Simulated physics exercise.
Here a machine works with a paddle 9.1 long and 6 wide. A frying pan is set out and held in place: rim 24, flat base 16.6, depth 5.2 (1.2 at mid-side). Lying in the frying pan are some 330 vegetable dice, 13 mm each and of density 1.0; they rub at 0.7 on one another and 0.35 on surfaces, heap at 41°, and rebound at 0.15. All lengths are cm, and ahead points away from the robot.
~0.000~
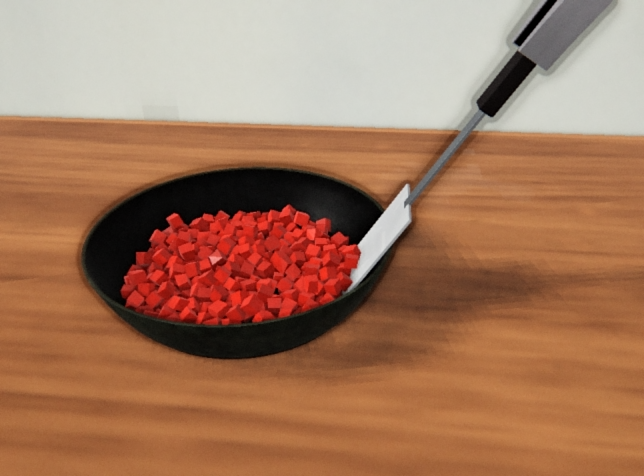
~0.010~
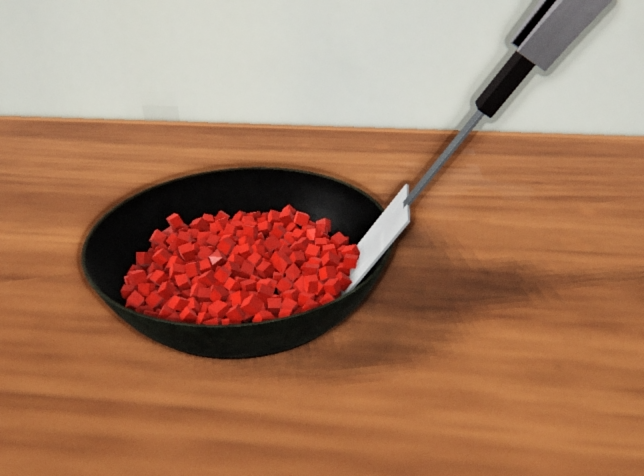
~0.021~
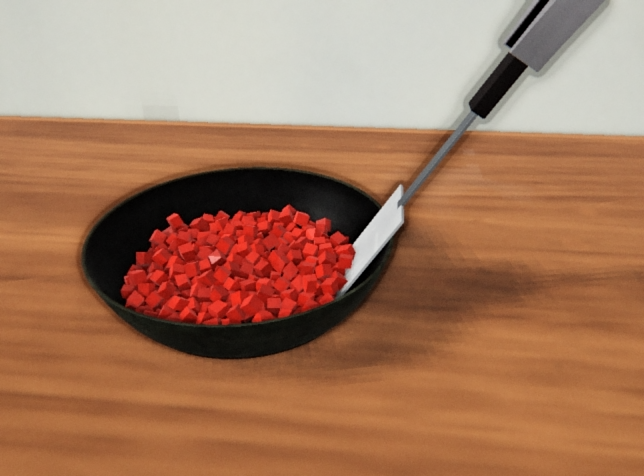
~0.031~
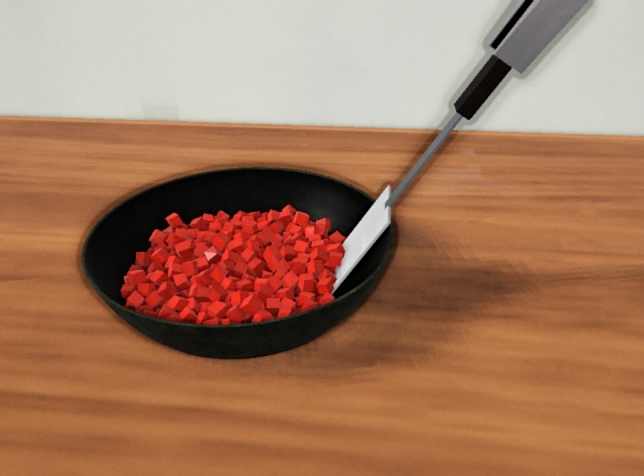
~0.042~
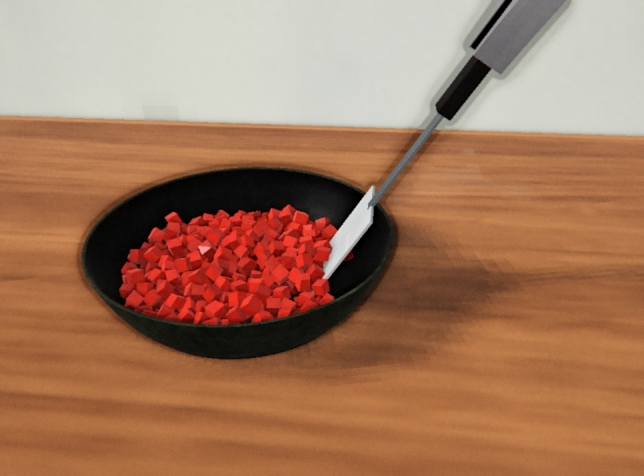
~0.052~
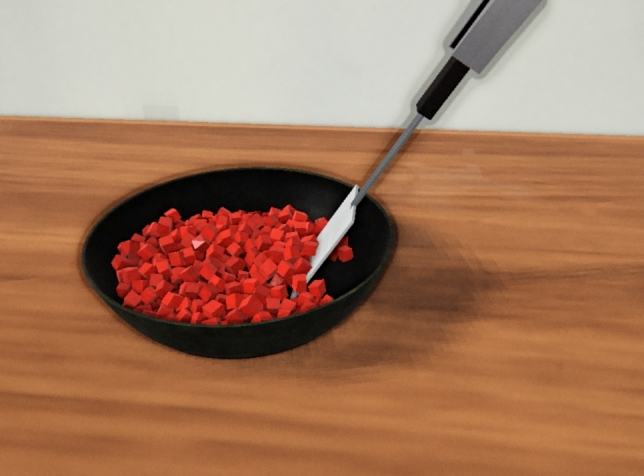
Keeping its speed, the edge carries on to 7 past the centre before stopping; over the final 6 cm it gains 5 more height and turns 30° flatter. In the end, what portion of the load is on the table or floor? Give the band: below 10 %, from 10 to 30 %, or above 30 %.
Band: From 10 to 30 %.
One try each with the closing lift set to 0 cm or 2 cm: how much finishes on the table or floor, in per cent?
Estimates, in order: 5 % then 10 %.
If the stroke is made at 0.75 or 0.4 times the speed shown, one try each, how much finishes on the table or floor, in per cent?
Near 15 and near 0 percent respectively.
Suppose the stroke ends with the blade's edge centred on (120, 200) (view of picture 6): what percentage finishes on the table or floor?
30 %.
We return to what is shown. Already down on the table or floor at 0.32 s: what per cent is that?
It comes to some 10 in a hundred.
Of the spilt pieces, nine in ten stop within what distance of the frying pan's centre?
The distance is roughly 35 cm.
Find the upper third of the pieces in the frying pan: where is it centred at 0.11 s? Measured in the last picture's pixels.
Around (177, 233).
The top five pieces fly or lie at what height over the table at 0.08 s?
About 5 centimetres.
By 0.08 s, sloping 58°, highest piece 6 above the table; 331 in the frying pan.
By 0.11 s, sloping 49°, highest piece 7 above the table; 331 in the frying pan.
By 0.32 s, sloping 28°, highest piece 10 above the table; 277 in the frying pan, 32 on the table or floor, 22 on the blade or in flight.
By 1.37 s, sloping 28°, highest piece 5 above the table; 277 in the frying pan, 54 on the table or floor.
Final count, 277 in the frying pan, 54 on the table or floor. That is 16 % on the table or floor.
